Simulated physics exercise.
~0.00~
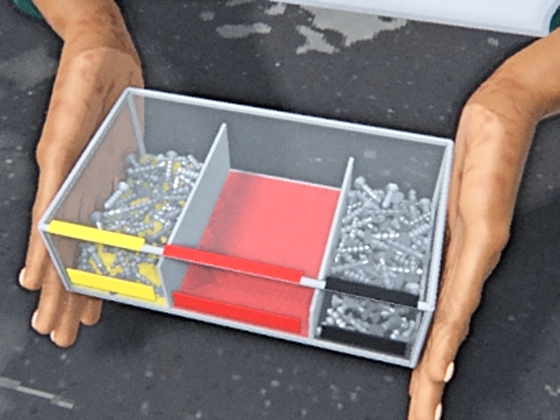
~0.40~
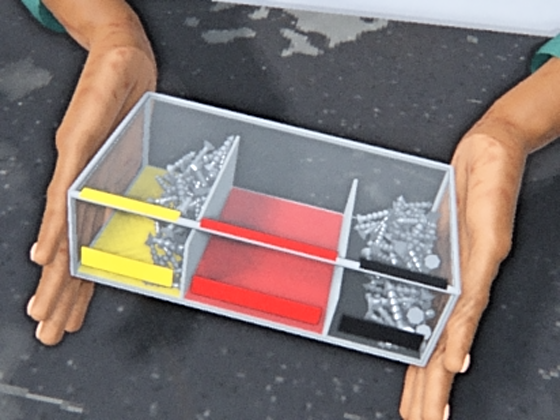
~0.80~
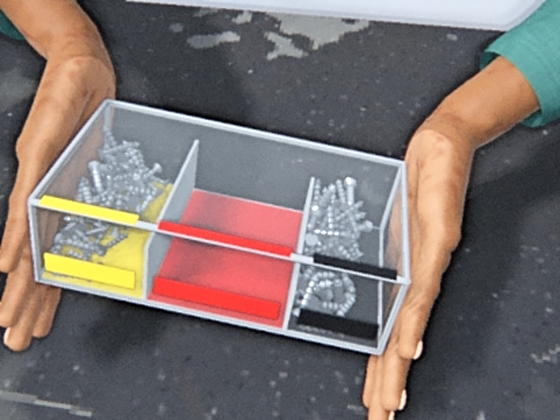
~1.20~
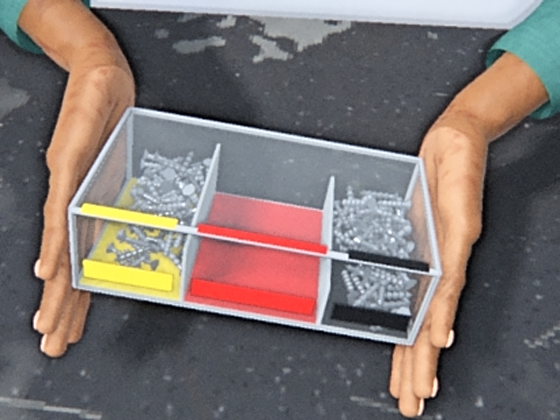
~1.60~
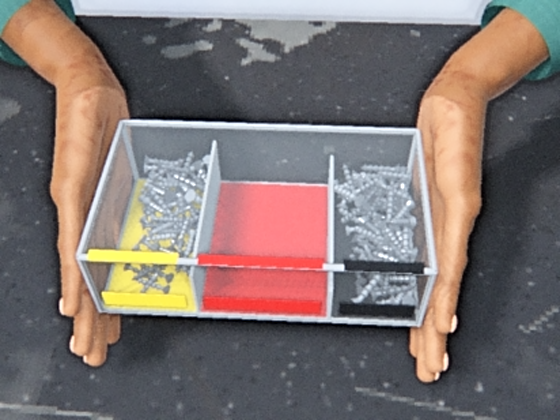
To begin with, two hands hold a clear, lidded box tilted down to the right, with small steel screws heaped in the yellow-marked left section and the black-marked right one, while the red middle section lies empty. The hands shift the box slightly right, and the screws settle in different heaps, baring some of the yellow floor. They then move it left and back right, still tilted, as the screws keep rearranging within their sections. Finally the box comes level between the palms, with screws in the yellow and black sections and none in the red.
